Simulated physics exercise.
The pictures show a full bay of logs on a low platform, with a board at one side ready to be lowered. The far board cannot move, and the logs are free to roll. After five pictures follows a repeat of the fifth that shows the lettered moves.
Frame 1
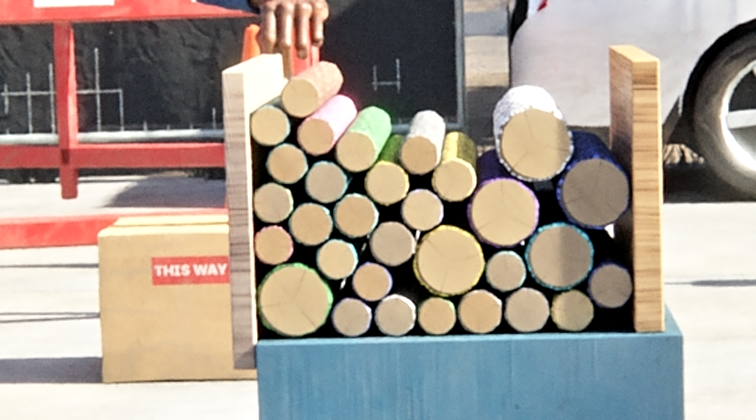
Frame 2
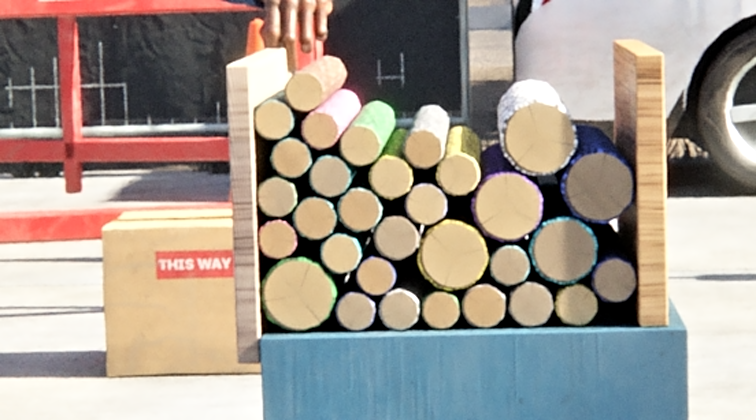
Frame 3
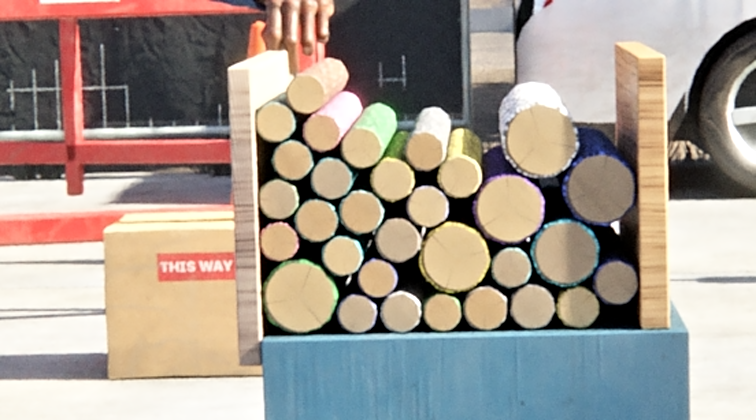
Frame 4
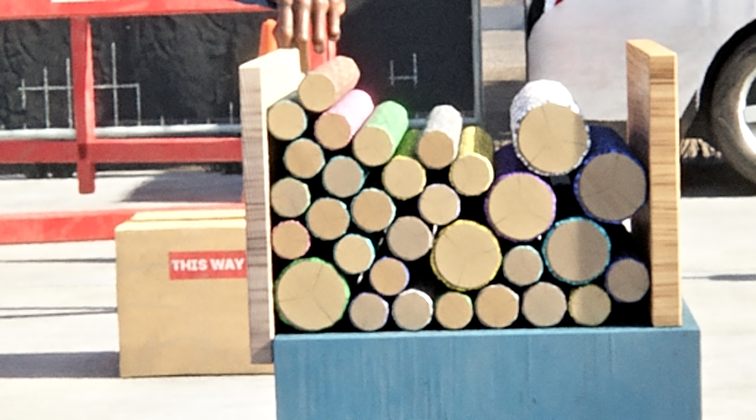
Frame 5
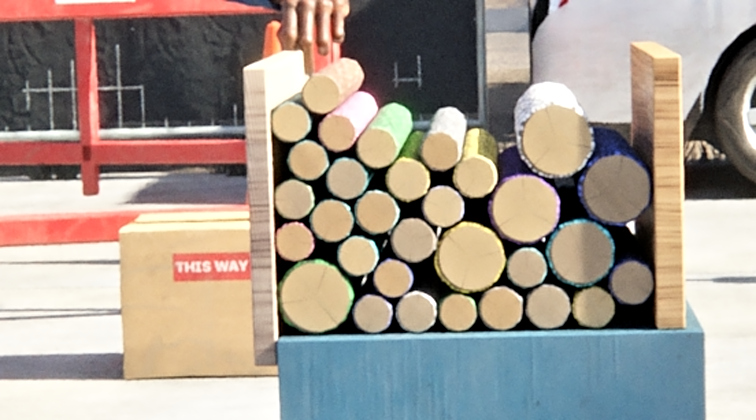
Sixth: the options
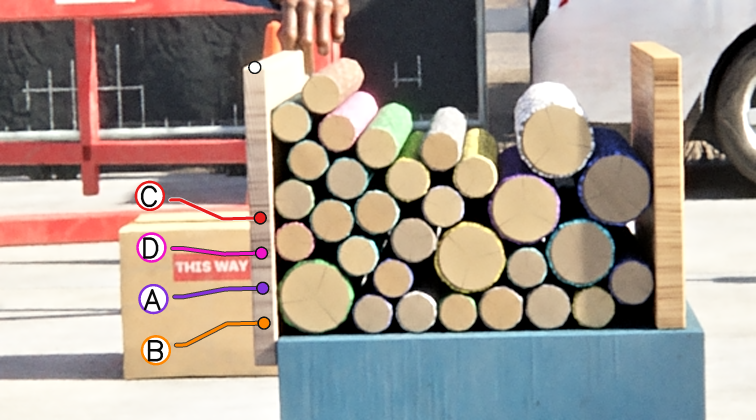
Colorful logs sitting stacked between two wooden boards on a blue platform, a hand resting behind, as the view shifts slightly.
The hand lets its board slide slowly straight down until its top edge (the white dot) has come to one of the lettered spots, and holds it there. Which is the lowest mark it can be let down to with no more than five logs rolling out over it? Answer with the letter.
D is the limit.
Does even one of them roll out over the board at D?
Yes.
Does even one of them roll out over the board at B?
Yes.
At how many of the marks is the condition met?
Two of them.
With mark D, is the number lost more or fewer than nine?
It loses fewer than nine.
On the marked copy, A at (263, 288); B at (264, 323); C at (260, 218); D at (261, 253); the white dot at (255, 68).
With D. Early on, top of the board (271, 151).
Further on, top of the board (274, 247).
At the end, top of the board (274, 252), five out over the board.
As for the rest, A more than five out over the board; B more than five out over the board; C two out over the board.
